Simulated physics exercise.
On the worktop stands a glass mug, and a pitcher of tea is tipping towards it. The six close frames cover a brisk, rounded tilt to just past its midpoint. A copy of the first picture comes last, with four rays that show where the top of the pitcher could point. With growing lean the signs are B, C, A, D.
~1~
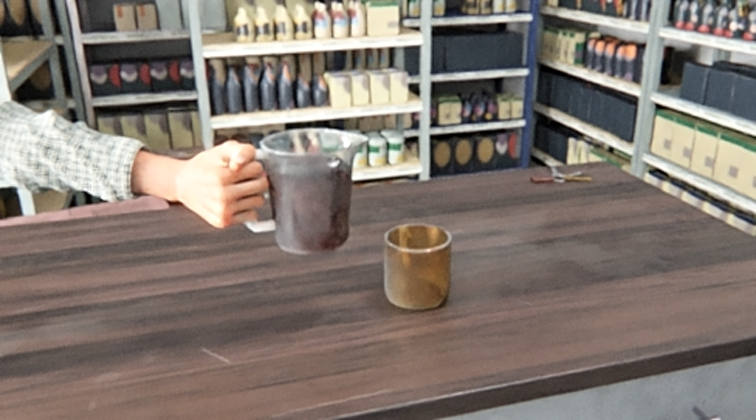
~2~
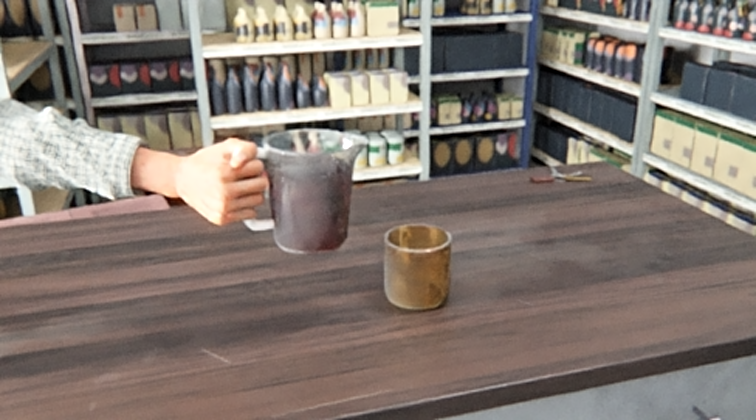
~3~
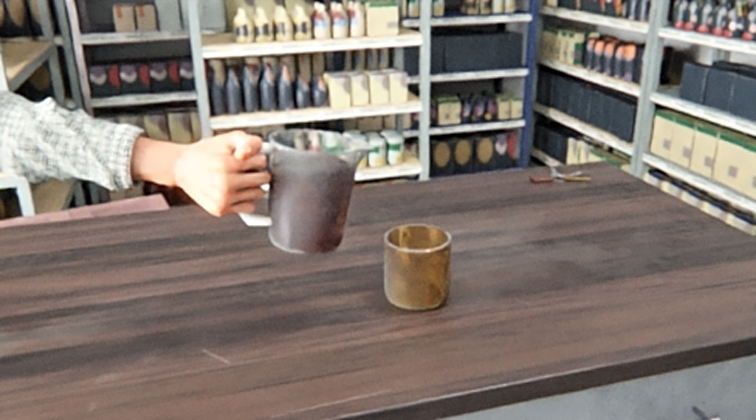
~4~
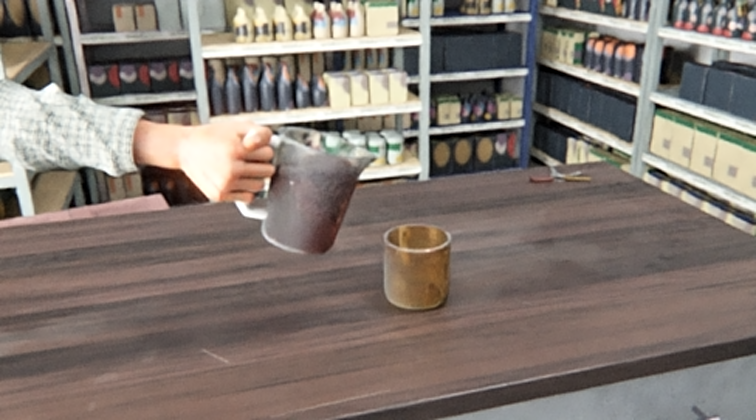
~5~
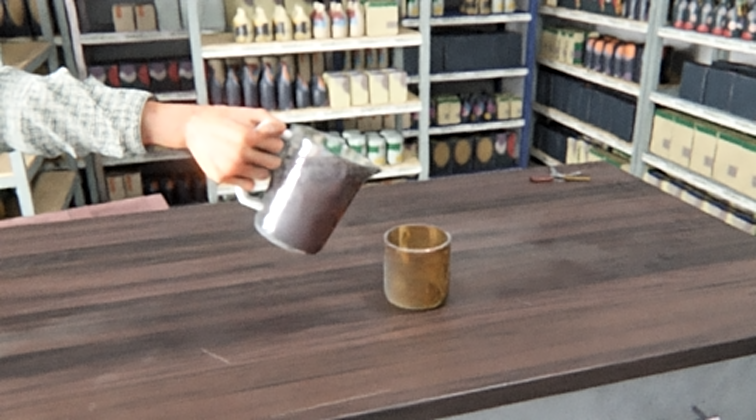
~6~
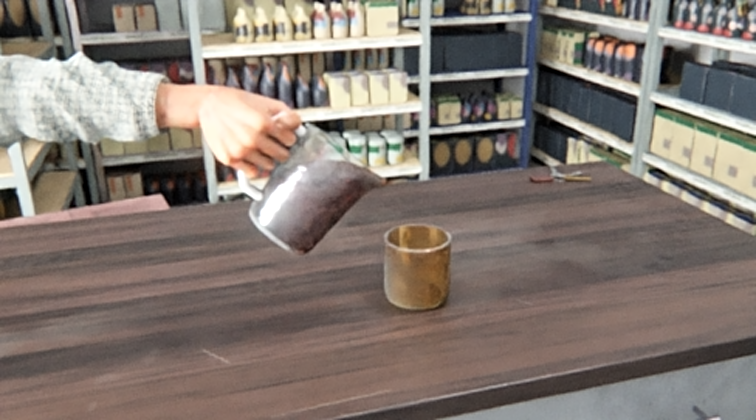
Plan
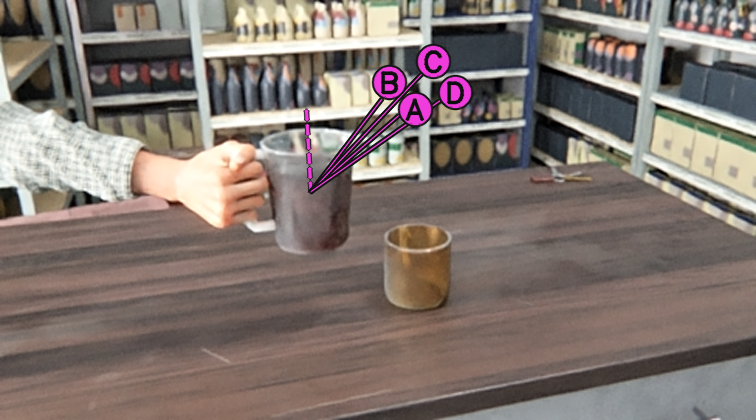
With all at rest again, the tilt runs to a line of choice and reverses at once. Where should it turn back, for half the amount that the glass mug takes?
Take D.
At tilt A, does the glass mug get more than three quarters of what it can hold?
No.
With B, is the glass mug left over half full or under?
Under half.
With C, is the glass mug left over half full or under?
Under half.
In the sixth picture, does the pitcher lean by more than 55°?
No, it does not.
On the marked copy, A at (398, 115); B at (381, 99); C at (421, 74); D at (440, 100).
Choosing A, the glass mug ends with about 35 % of what it can hold.
Choosing B, the glass mug ends with about 15 % of what it can hold.
Choosing C, the glass mug ends with about 24 % of what it can hold.
Choosing D, the glass mug ends with about 48 % of what it can hold.
